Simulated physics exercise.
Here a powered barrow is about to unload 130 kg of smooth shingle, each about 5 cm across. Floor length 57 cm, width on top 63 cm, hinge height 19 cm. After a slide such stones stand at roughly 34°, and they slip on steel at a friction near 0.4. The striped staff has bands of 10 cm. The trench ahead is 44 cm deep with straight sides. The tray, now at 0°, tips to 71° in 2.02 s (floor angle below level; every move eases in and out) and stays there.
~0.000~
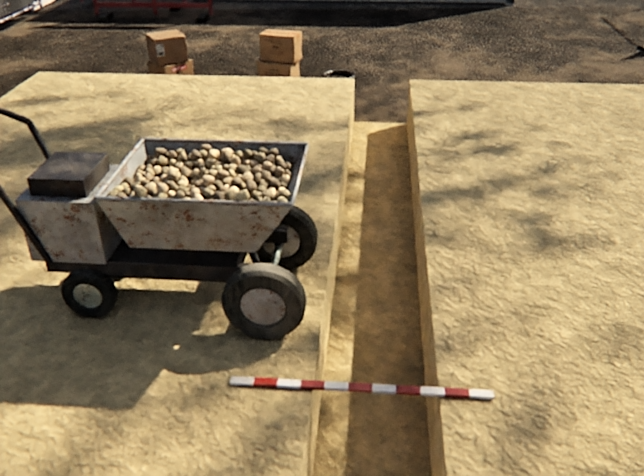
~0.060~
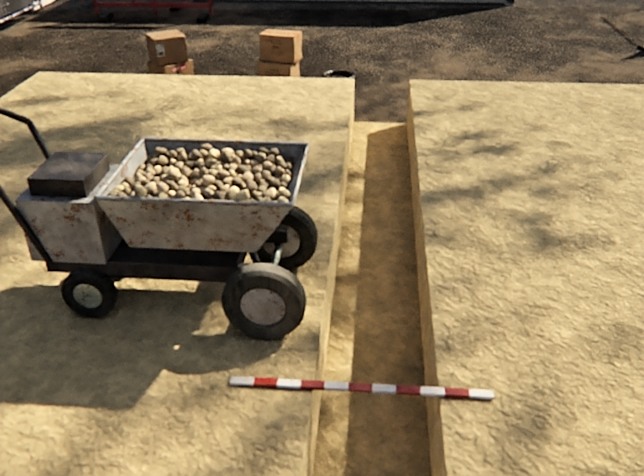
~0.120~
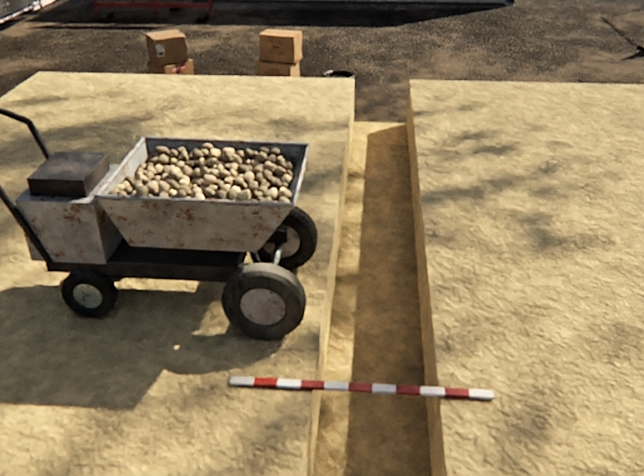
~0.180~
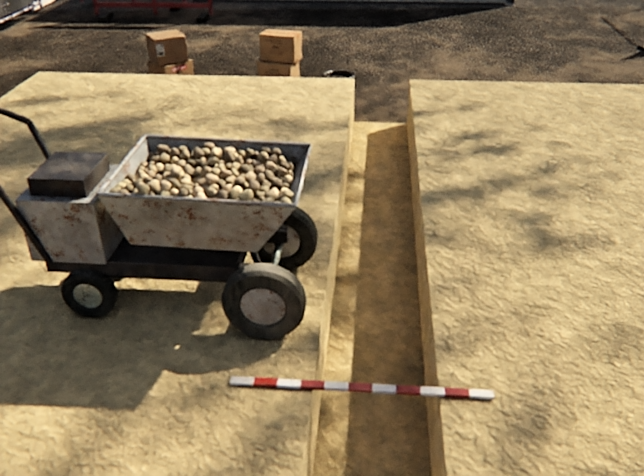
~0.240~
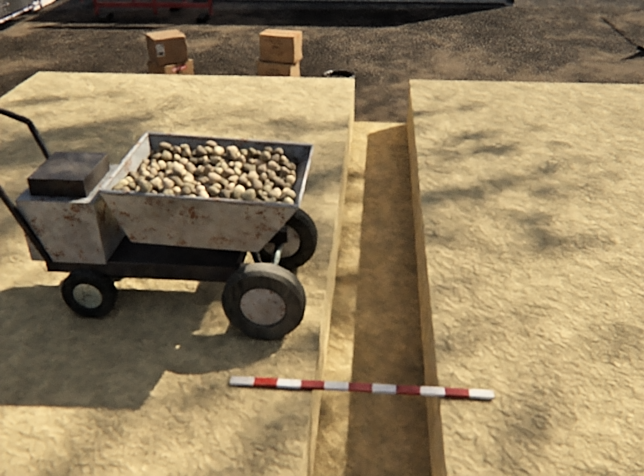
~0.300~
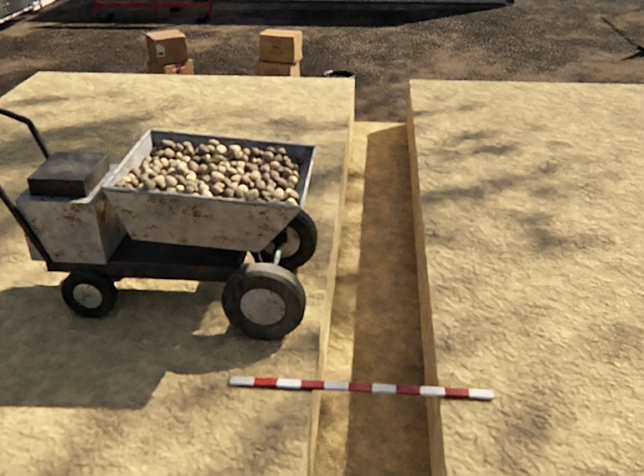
The clip opens on a rusty metal barrow heaped with smooth, rounded stones, standing left of a straight-sided trench with a red-and-white striped staff lying across it. The tray starts level, then tilts slightly down toward the trench, its load shifting only a little while the wheels stay still.
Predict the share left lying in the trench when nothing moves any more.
Roughly 74 per cent ends in the trench.
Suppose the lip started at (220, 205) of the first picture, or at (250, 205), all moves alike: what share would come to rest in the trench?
First some 100, then 100 per cent.
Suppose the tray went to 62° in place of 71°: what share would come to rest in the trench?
In that case some 70 per cent.
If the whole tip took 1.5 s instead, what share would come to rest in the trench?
It would be near 70 per cent.
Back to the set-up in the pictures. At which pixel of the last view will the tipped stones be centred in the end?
Their middle is at about (406, 359).
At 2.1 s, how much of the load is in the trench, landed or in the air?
About 40 per cent by then.
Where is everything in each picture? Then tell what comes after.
In the first frame, the tray is at 0°, its lip at (292, 205); the top of the load is at (224, 157).
In the second frame, lip at (293, 205), floor tilted 0°, highest stones at (224, 157); the stones move at 0.1 m/s on average.
In the third frame, the tray is at 1°, its lip at (294, 206); the top of the load is at (225, 157); the stones move at 0.1 m/s on average.
In the fourth frame, lip at (296, 206), floor tilted 2°, highest stones at (215, 158); the stones move at 0.2 m/s on average.
In the fifth frame, the tray is at 3°, its lip at (298, 207); the top of the load is at (208, 158); the stones move at 0.2 m/s on average.
In the sixth frame, the tray is at 4°, its lip at (302, 208); the top of the load is at (190, 157); the stones move at 0.2 m/s on average.
After 1.5 s the floor is at 60°; 95 % in the tray, 5 % in the trench; the foremost stones are at (407, 269).
After 2.1 s the floor is at 71°; 38 % in the tray, 42 % in the trench, 20 % past the trench; the foremost stones are at (549, 303).
After 2.5 s the floor is at 71°; 17 % in the tray, 57 % in the trench, 26 % past the trench; the foremost stones are at (606, 305).
After 4.4 s the floor is at 71°; 0 % in the tray, 74 % in the trench, 26 % past the trench; the foremost stones are at (620, 297).
